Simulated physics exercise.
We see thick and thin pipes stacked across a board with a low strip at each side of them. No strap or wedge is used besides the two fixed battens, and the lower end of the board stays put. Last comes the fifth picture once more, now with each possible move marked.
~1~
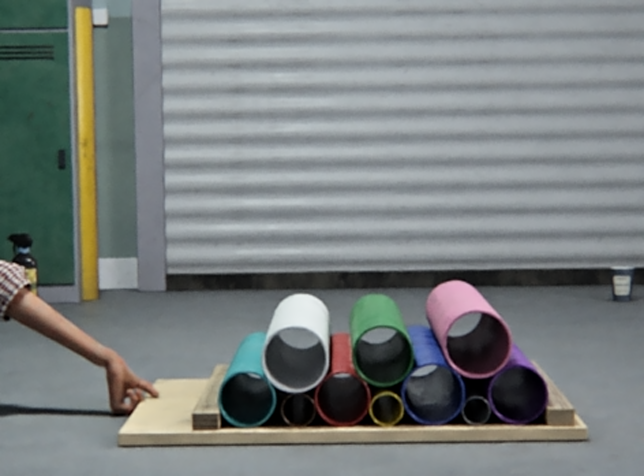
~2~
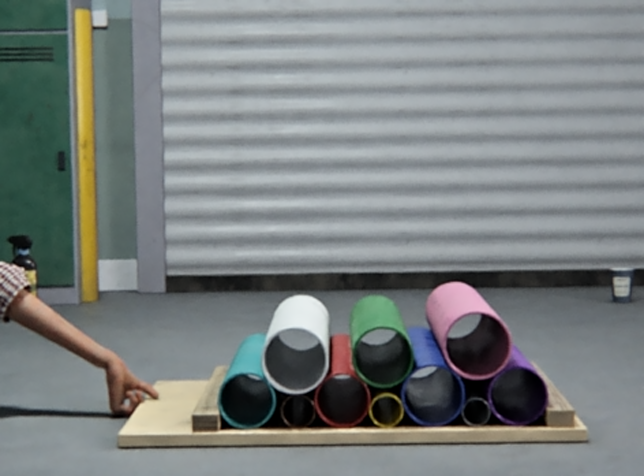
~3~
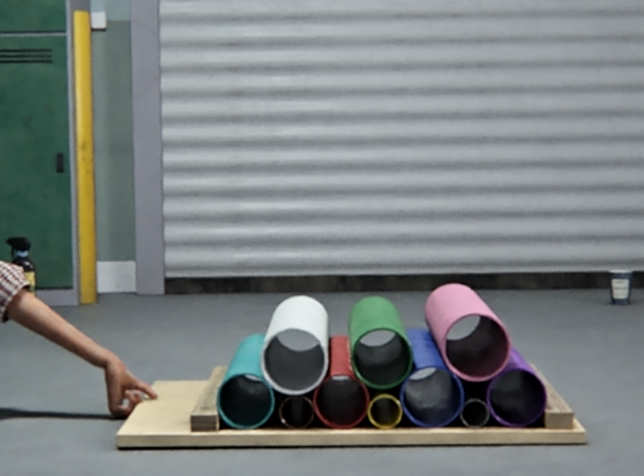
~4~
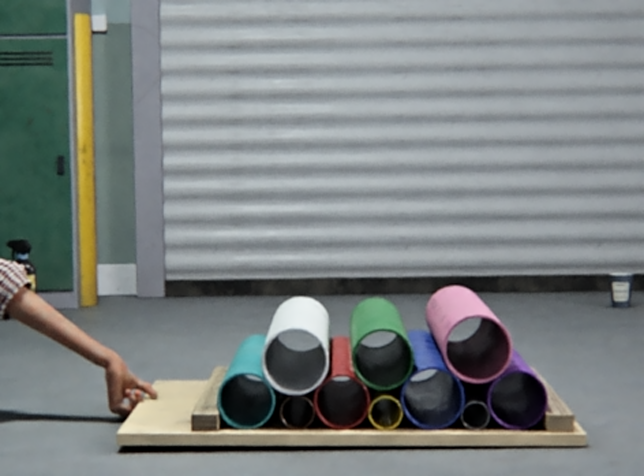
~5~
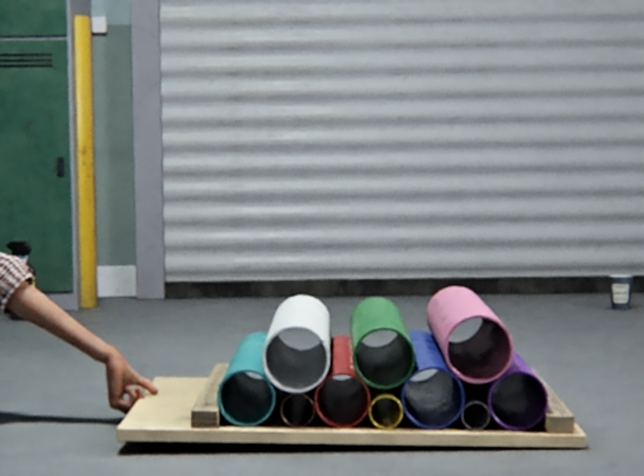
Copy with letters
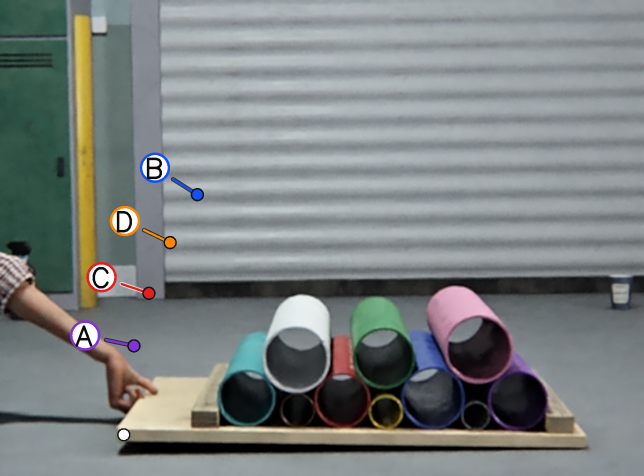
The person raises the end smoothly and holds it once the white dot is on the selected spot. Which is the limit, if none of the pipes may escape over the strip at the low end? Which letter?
Mark B is as high as it can go.
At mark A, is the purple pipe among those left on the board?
The purple pipe: Yes.
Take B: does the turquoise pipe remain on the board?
Yes.
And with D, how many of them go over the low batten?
It comes to none.
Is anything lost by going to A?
No.
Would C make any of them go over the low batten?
No.
On the copy, A at (134, 346); B at (197, 195); C at (149, 293); D at (170, 243); the white dot at (124, 435).
On B. First, board at 19°.
Then, board at 33°.
Finally, board at 33°, none over the low batten.
By contrast, A none over the low batten; C none over the low batten; D none over the low batten.
